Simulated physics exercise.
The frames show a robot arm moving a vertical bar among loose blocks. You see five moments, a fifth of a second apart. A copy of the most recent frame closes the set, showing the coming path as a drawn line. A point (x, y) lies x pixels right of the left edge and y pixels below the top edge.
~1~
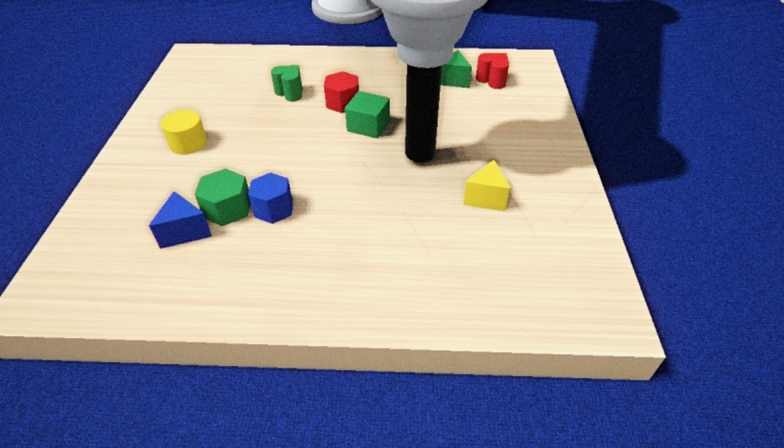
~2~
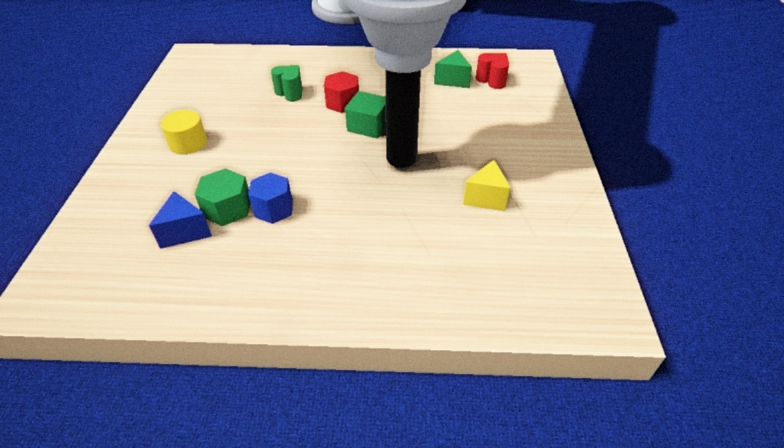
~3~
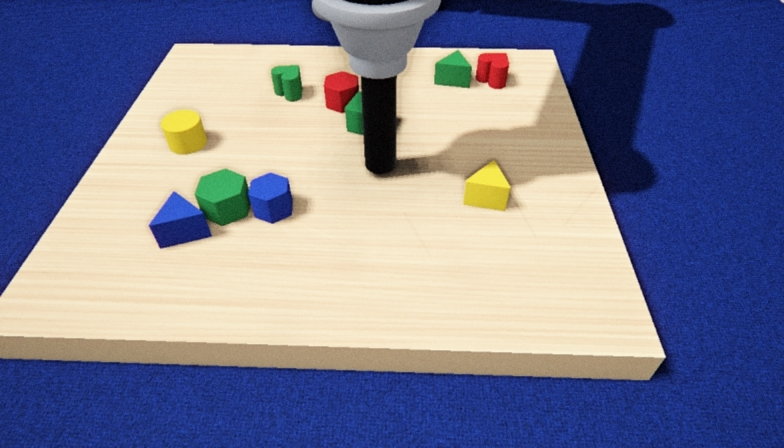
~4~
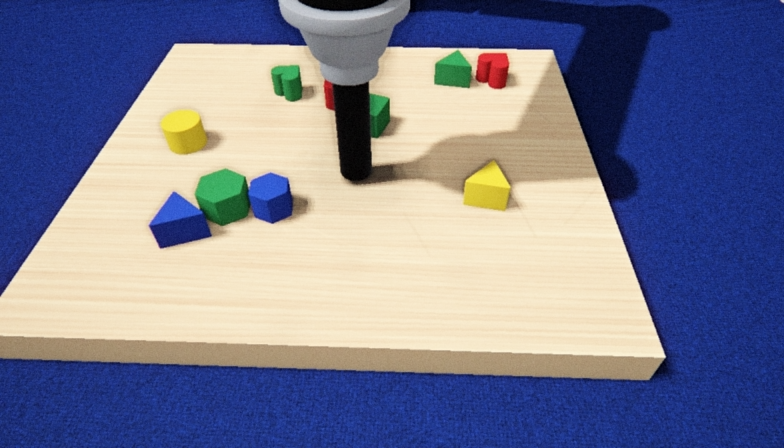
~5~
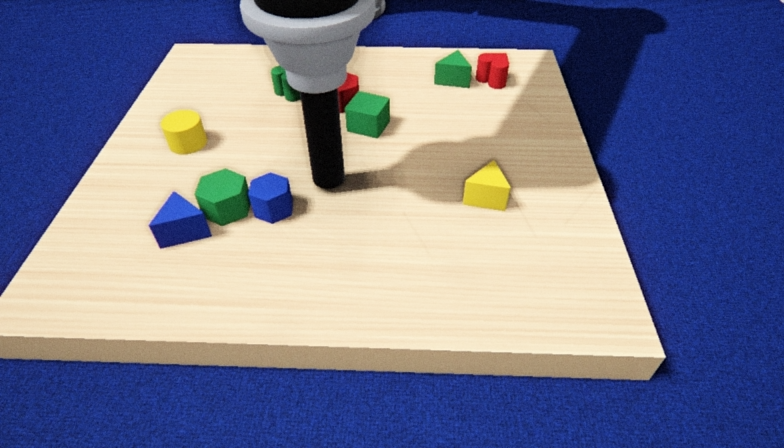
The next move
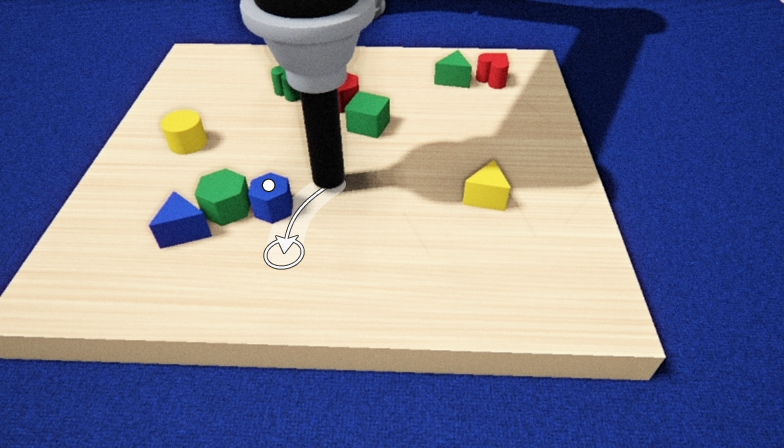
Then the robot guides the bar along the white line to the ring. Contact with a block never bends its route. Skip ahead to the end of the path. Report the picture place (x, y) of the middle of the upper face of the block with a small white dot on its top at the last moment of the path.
I predict (250, 196).
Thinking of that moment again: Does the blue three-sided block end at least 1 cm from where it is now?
The answer is no.
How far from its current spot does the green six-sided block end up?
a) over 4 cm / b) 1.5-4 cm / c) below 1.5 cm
I choose c.
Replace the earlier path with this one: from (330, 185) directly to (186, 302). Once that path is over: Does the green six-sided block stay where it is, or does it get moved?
It shifts.
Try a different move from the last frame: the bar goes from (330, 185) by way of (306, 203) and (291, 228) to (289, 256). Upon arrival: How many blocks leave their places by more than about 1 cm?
I'd put the number at one.
Drawn move, from (330, 185) through (306, 203) and (290, 226) to (284, 253); the dot is on the blue six-sided block.
On the path given first. One third of the way, bar at (304, 198); blue six-sided block at (263, 188).
Two thirds of the way, bar at (289, 220); green six-sided block at (213, 185), turned 10° clockwise; blue six-sided block at (250, 196), turned 15° clockwise.
At the end, bar at (283, 247); blue three-sided block still; green six-sided block at (213, 185), turned 10° clockwise; blue six-sided block at (250, 196), turned 15° clockwise.
